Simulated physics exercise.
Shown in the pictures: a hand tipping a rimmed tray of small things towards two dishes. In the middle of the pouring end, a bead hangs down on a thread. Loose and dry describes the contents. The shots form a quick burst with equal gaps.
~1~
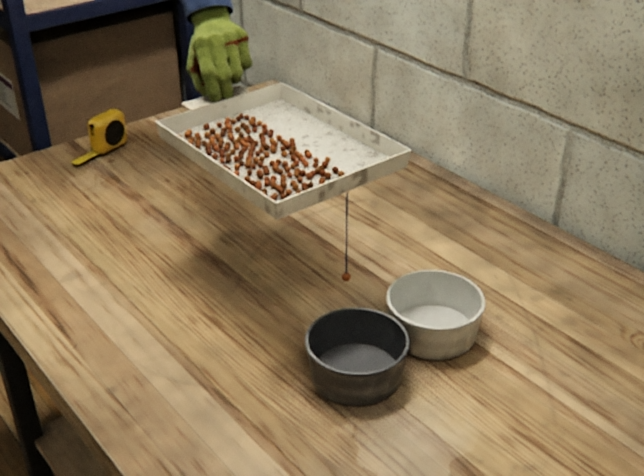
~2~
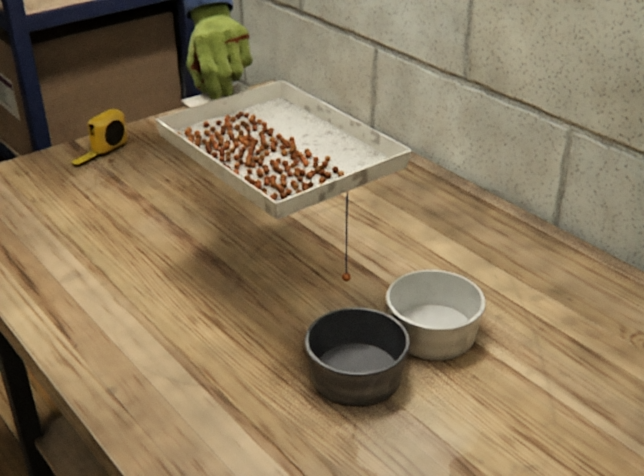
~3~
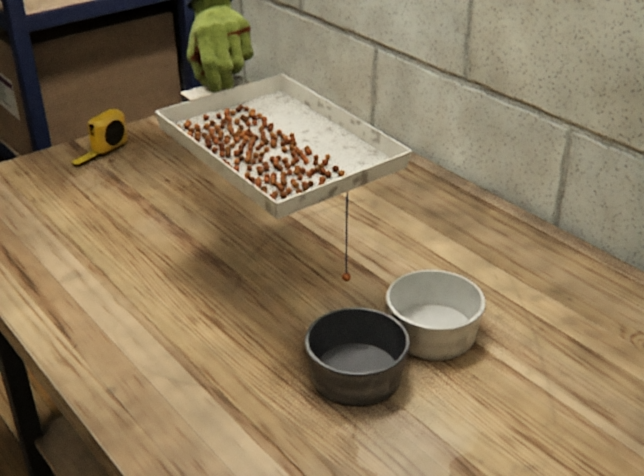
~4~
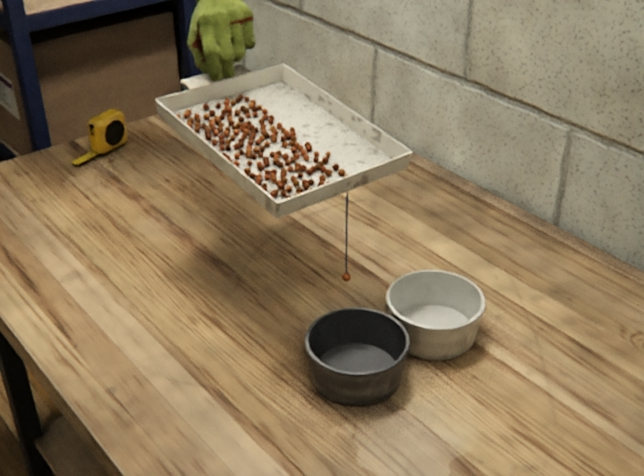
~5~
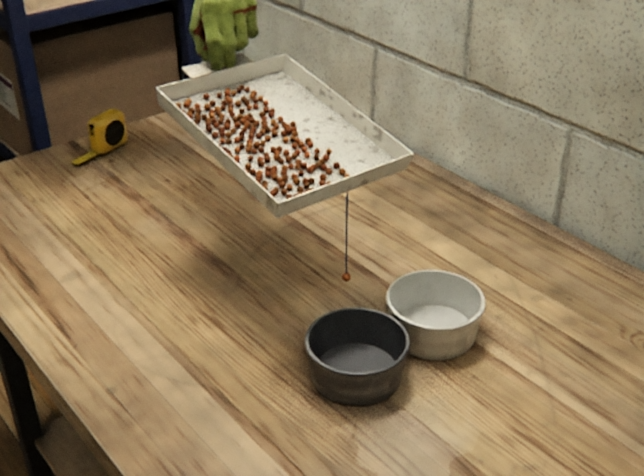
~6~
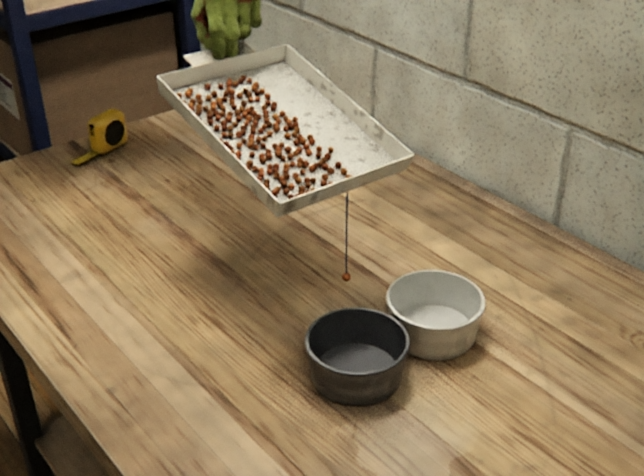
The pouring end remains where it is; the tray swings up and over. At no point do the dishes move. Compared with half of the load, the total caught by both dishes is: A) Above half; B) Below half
Option A: Above half.
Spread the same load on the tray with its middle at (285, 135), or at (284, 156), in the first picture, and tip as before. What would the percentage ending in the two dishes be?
80 per cent for the first try, 80 per cent for the second.
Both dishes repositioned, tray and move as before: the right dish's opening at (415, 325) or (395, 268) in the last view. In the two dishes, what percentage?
You'd get 40 in a hundred first and 40 in a hundred after that.
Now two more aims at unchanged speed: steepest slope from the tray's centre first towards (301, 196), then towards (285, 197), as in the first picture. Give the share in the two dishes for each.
In order, 20 in a hundred and 10 in a hundred.
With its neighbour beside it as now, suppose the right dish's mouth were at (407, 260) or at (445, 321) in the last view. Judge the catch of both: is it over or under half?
Short of half, then Short of half.
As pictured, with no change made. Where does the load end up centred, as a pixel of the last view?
Around (397, 347), give or take.
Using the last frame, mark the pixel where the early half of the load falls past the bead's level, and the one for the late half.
Starting near (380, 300), moving on to near (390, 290).
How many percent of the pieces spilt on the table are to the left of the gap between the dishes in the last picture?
70 %, roughly.
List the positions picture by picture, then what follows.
In the first frame, corners of the pouring end at (277, 201) and (407, 149), level; middle of the load at (258, 153), cereal balls; left dish at (390, 380); right dish at (468, 335); bead on its thread at (346, 277).
In the second frame, corners of the pouring end at (277, 201) and (407, 150), level; middle of the load at (258, 152).
In the third frame, corners of the pouring end at (277, 201) and (408, 150), tipped barely, lowest at the right corner; middle of the load at (258, 148).
In the fourth frame, corners of the pouring end at (278, 201) and (409, 151), tipped a little, lowest at the right corner; middle of the load at (258, 142).
In the fifth frame, corners of the pouring end at (279, 201) and (410, 153), tipped a little, lowest at the right corner; middle of the load at (259, 136).
In the sixth frame, corners of the pouring end at (280, 201) and (411, 154), tipped a little, lowest at the right corner; middle of the load at (261, 131); left dish at (390, 380); right dish at (468, 335).
Soon, tray tipped steeply; nearly all on the tray; a stray few in the air.
A while on, tray tipped right over; nearly all on the tray; a stray few in the left dish; a stray few in the right dish; a stray few in the air.
Towards the end, tray tipped past a quarter turn; about half in the left dish; about a third in the right dish; about a quarter outside both.
Finally, tray tipped past a quarter turn; about half in the left dish; about a third in the right dish; about a quarter outside both.
